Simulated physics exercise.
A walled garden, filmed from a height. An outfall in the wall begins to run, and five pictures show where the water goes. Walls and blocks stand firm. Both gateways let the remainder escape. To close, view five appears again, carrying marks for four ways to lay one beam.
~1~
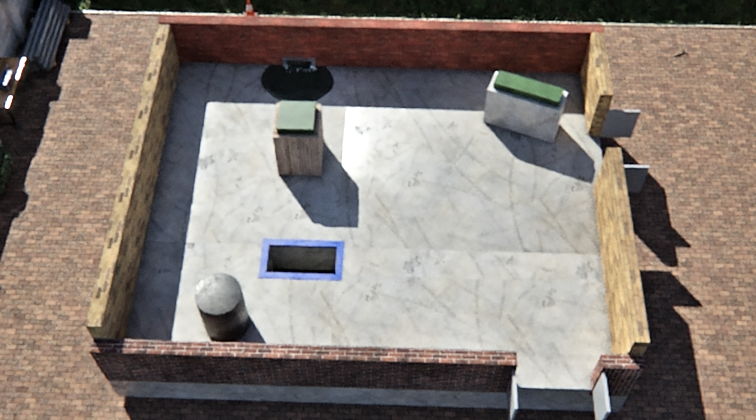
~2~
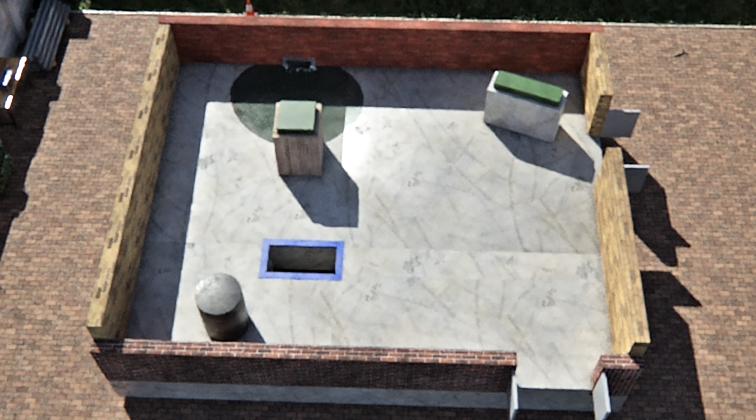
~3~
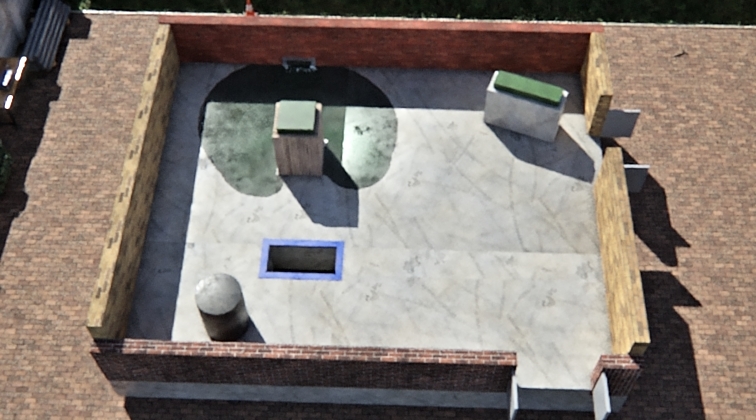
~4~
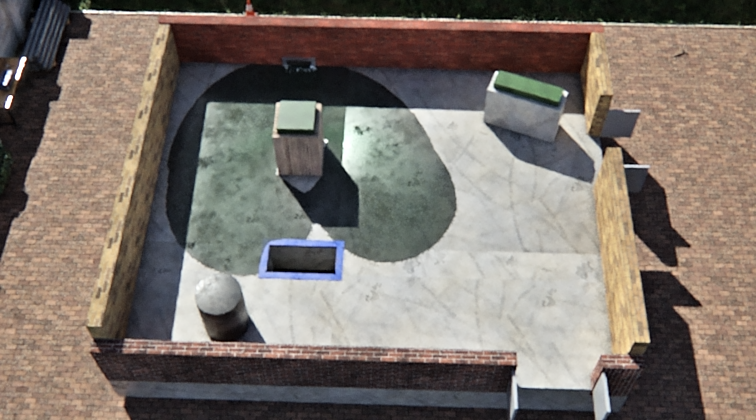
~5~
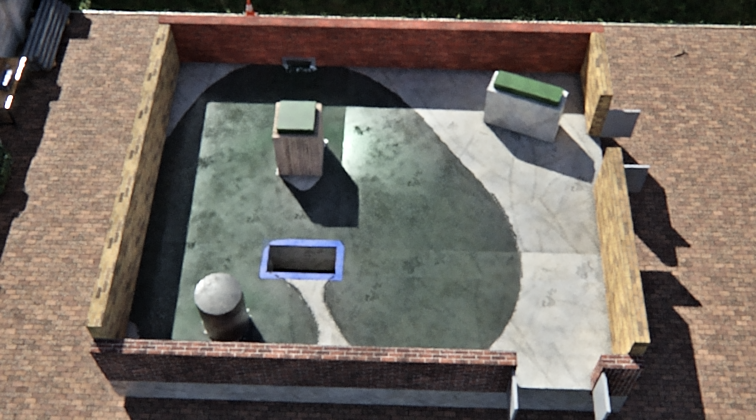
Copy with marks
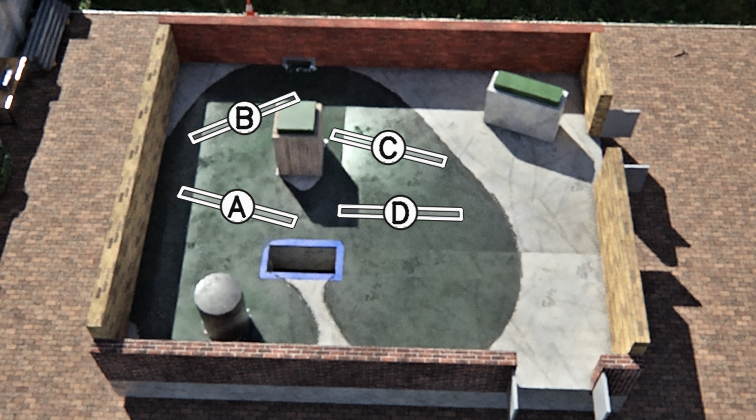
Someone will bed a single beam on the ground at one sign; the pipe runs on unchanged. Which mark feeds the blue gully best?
D works best here.
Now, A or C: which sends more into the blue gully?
It is C.
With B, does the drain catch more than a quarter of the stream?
No.
On the marked copy, A from (180, 191) to (294, 221); B from (191, 138) to (296, 96); C from (332, 134) to (444, 161); D from (339, 210) to (461, 214).
For position A, about 11 % of the stream runs into the blue gully, about 84 % out by the gates.
For position B, about 14 % of the stream runs into the blue gully, about 81 % out by the gates.
For position C, about 17 % of the stream runs into the blue gully, about 81 % out by the gates.
For position D, about 26 % of the stream runs into the blue gully, about 72 % out by the gates.
